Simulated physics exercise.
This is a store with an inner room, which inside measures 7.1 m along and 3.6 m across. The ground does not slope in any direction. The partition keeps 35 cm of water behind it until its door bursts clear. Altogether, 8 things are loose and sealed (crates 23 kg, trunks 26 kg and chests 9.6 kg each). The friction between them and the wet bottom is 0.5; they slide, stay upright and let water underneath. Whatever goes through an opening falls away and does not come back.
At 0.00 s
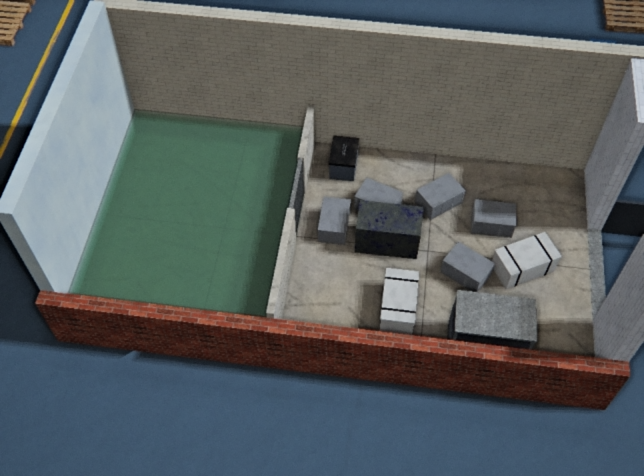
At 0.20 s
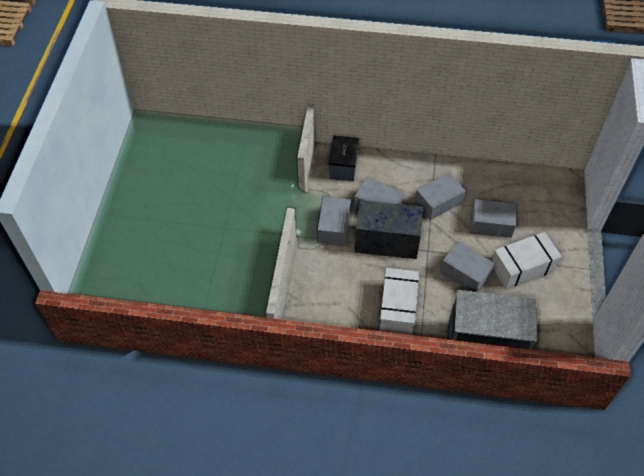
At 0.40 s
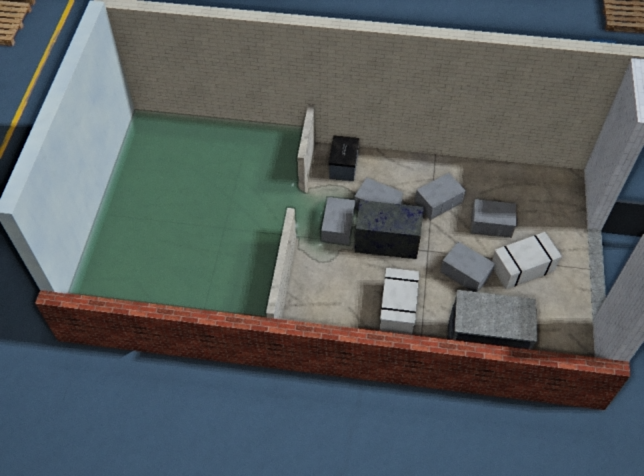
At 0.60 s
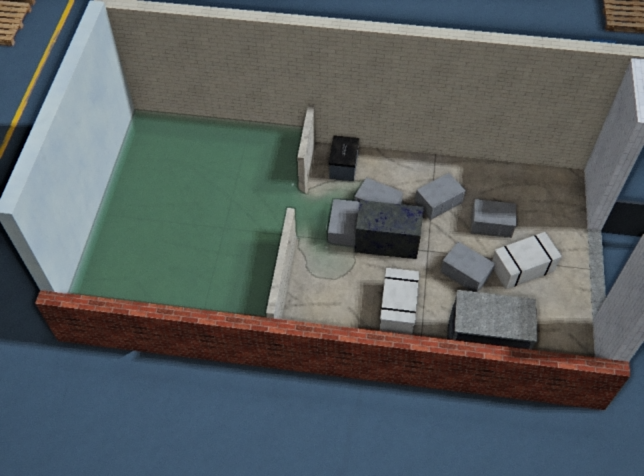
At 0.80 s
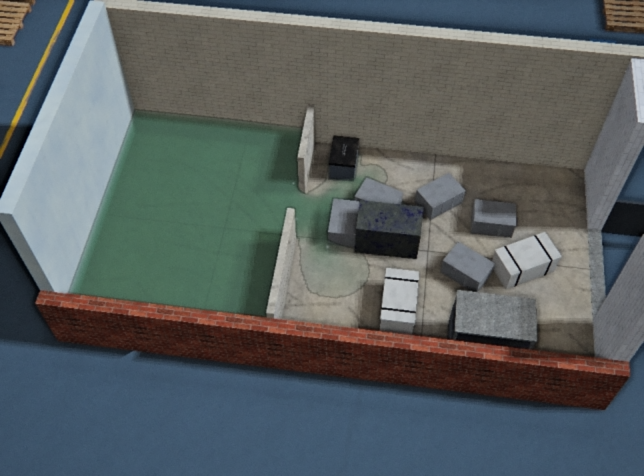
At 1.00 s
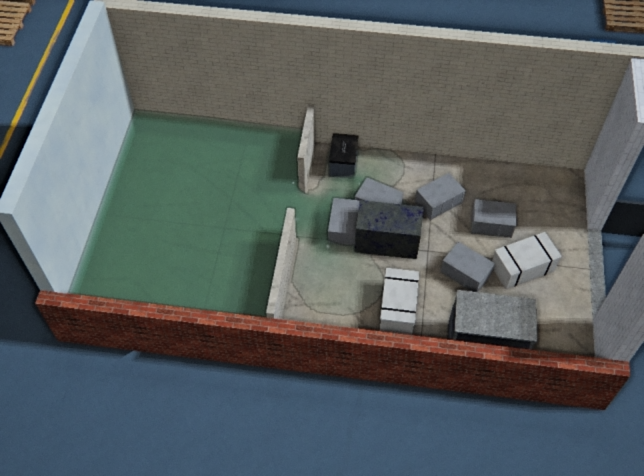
Green water spreads from the left room through a gap, nudging a grey box right.
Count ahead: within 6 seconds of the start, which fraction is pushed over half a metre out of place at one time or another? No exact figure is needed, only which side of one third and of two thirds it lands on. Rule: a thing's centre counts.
A third to two thirds.
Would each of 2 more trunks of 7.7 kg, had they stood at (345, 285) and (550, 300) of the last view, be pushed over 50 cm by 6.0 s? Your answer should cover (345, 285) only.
Result: Exceeded.
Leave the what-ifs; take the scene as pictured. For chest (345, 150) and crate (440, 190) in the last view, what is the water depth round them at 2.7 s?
Some 6 cm at the first, some 4 cm at the second.
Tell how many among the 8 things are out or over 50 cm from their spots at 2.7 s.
Tally: 1.
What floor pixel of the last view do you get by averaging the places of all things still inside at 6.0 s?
The average lands around (447, 229).
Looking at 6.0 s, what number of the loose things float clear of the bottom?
Total: 3.
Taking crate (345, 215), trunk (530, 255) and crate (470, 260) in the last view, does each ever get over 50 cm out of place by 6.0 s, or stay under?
Within the mark, within the mark, within the mark.
After 1.4 s 0 of 8 are over 50 cm from their spots; 0 afloat.
After 2.7 s 1 of 8 are over 50 cm from their spots; 0 afloat.
After 4.2 s 1 of 8 are over 50 cm from their spots; 1 afloat.
After 6.0 s 4 of 8 are over 50 cm from their spots, and 4 have been at some point; 3 afloat.
